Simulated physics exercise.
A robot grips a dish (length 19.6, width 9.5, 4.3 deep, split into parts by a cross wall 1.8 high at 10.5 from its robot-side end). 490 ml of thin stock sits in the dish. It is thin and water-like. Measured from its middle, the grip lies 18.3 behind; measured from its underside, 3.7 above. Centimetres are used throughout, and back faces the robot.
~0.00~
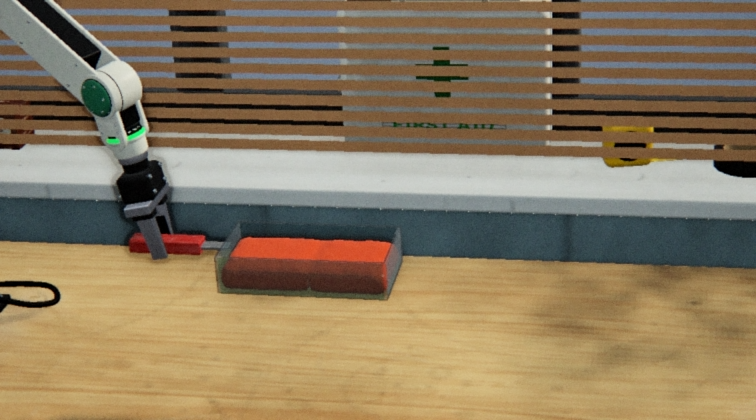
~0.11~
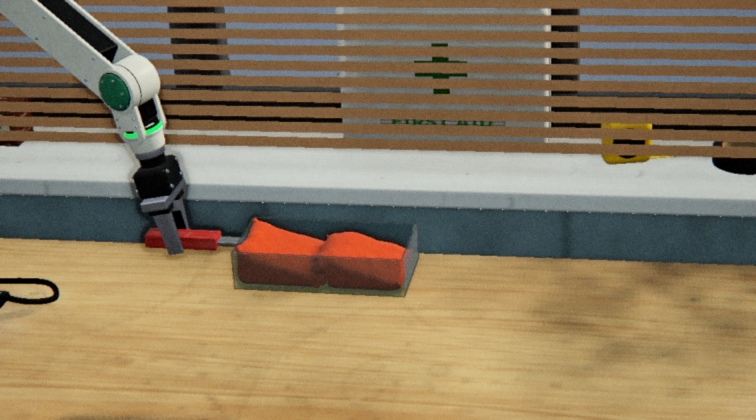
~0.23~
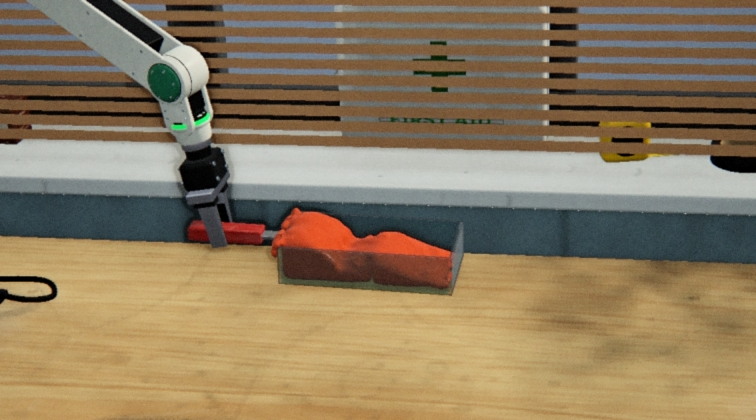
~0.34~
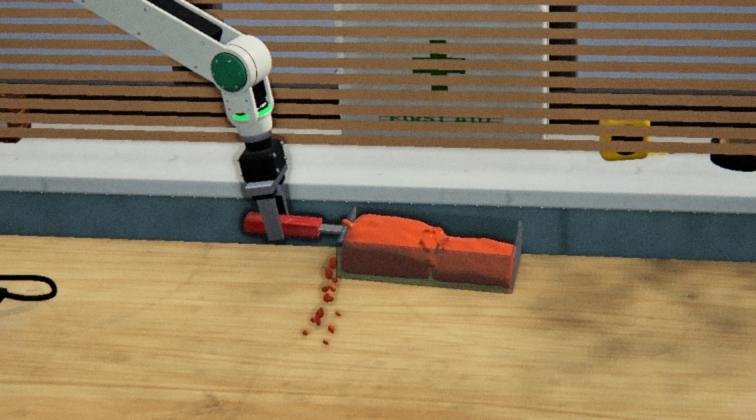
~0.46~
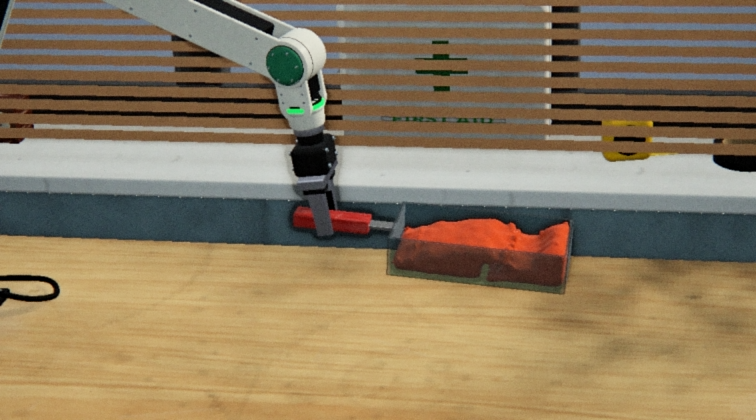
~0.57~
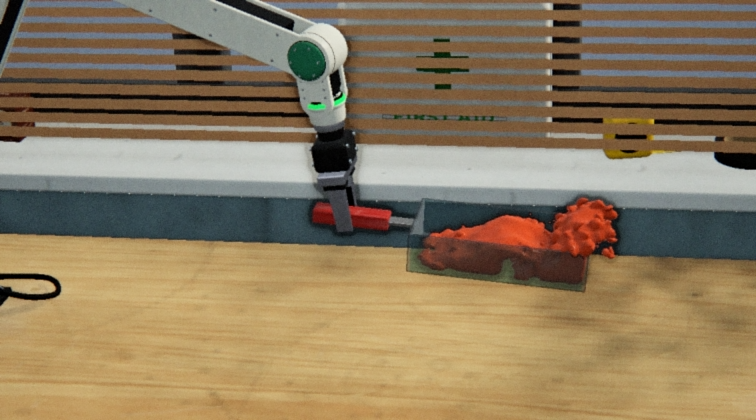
In this clip, a robot arm moves a clear dish of orange-red liquid rightward by its red handle above a wooden table; the liquid heaps at the left, drops spill there, then it surges over the right end.
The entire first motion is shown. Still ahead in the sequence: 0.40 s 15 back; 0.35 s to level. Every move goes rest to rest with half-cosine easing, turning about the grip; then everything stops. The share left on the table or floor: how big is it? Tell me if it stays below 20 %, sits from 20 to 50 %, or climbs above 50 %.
It sits from 20 to 50 %.
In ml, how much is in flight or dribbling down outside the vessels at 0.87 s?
About 70 ml.
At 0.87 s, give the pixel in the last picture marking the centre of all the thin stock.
About (443, 259) in the last view.
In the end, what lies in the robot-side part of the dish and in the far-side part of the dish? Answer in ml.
Approx. 160 ml then 170 ml.
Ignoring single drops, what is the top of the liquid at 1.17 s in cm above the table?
The top of the liquid sits at around 24 centimetres above the table.
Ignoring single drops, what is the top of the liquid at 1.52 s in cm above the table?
Height: Roughly 22 cm.
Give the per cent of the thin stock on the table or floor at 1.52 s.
About 35 %.
After 0.87 s, tilted 5° forward, liquid up to 23 above the table; 270 ml in the far-side part, 90 ml on the table or floor, 65 ml in the robot-side part, 70 ml in the air or running down outside.
After 1.17 s, tilted 2° forward, liquid up to 31 above the table; 180 ml in the robot-side part, 160 ml on the table or floor, 155 ml in the far-side part, 5 ml in the air or running down outside.
After 1.52 s, level, liquid up to 23 above the table; 170 ml in the far-side part, 160 ml in the robot-side part, 160 ml on the table or floor.
After 2.32 s, level, liquid up to 23 above the table; 165 ml in the far-side part, 165 ml in the robot-side part, 160 ml on the table or floor.
In the end, 165 ml in the far-side part, 165 ml in the robot-side part, 160 ml on the table or floor. That is 33 % on the table or floor.
